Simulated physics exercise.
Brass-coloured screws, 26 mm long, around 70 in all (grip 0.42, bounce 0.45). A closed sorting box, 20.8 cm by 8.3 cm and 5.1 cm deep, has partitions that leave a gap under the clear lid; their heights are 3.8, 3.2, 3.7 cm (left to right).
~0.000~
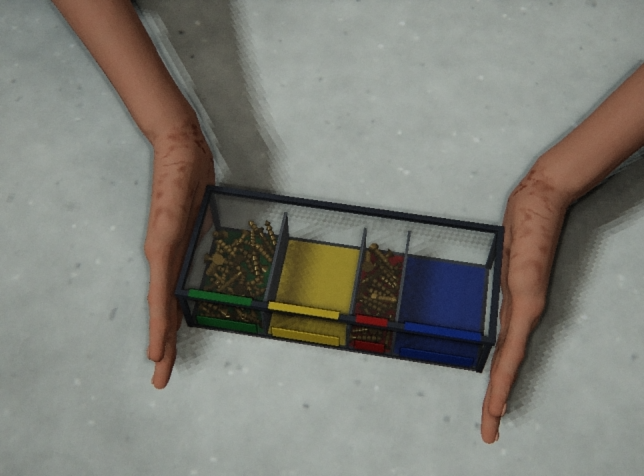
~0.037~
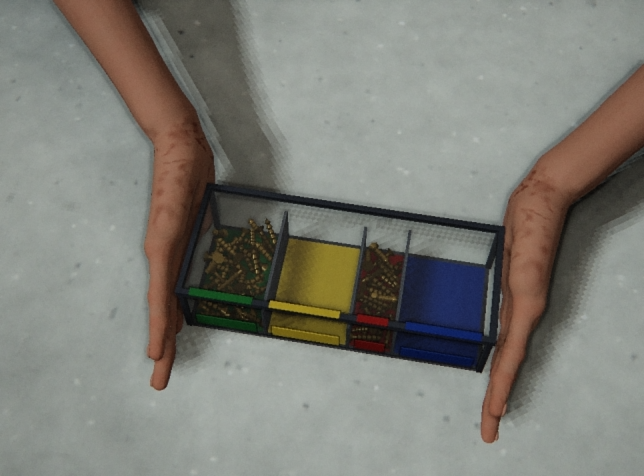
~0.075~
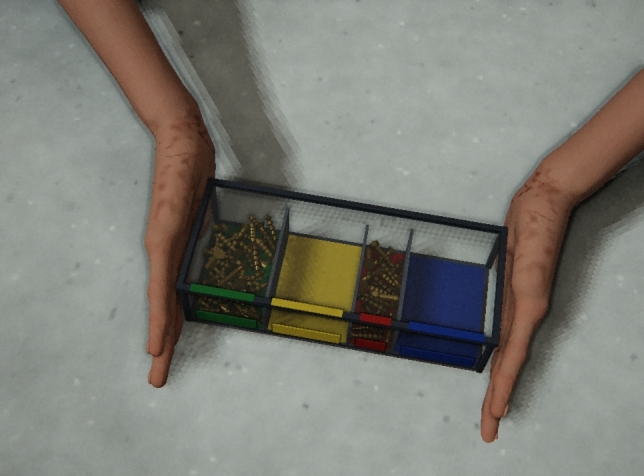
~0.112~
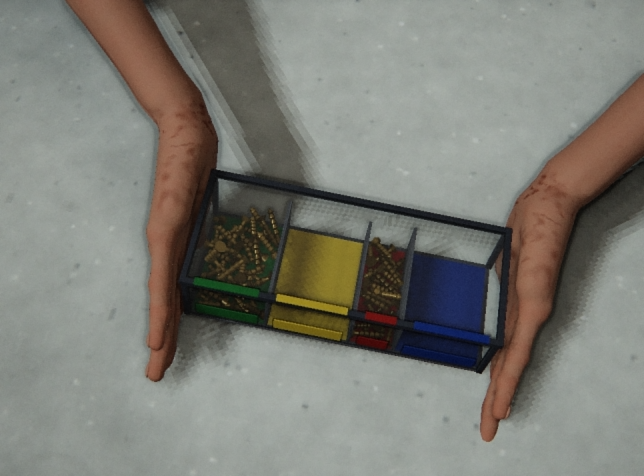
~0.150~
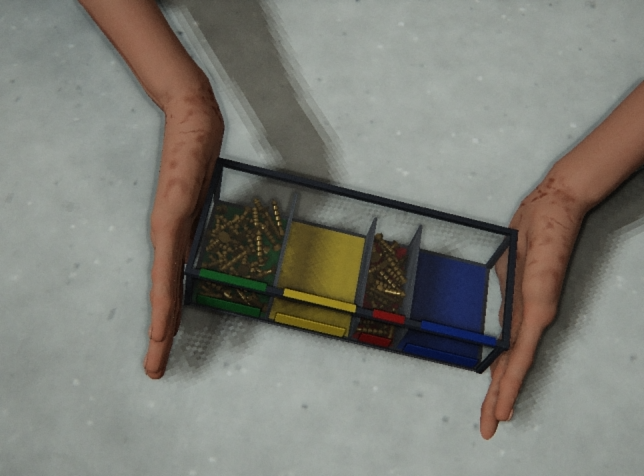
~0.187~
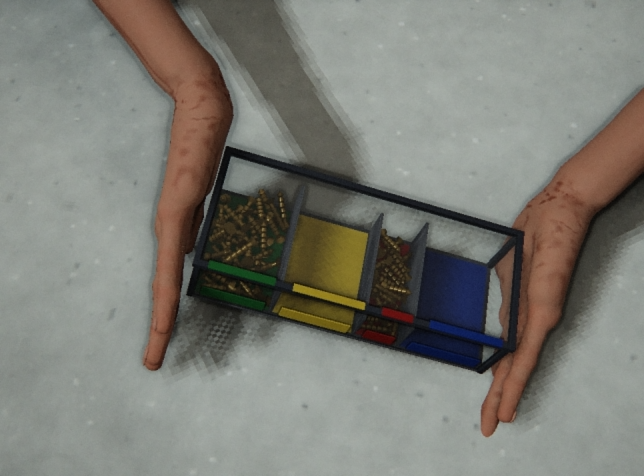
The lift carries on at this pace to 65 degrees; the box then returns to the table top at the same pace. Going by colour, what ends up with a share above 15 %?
Red: Yes, blue: No, green: Yes, yellow: No.
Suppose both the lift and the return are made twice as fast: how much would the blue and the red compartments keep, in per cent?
Blue 0, red 40.
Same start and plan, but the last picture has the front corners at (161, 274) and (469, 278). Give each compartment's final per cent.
Red 40; blue 0; green 60; yellow 0.
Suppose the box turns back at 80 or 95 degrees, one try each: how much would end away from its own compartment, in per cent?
About 5 and 10 per cent.
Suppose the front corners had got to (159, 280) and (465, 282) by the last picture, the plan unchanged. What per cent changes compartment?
Then about 0 per cent.
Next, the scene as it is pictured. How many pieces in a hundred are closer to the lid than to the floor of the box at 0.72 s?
About 10 per cent.
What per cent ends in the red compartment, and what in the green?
Red 40; green 55.
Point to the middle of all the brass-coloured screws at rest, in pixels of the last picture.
Near (267, 284).
After 0.72 s, tilt 64 degrees; red 40 %, green 60 %.
Then, at 1.07 s, tilt 27 degrees; red 40 %, green 55 %, yellow 5 %.
After 1.52 s, tilt 0 degrees; red 40 %, green 55 %, yellow 5 %.
In the end, at 1.8 s, red 40 %, blue 0 %, green 55 %, yellow 5 %.
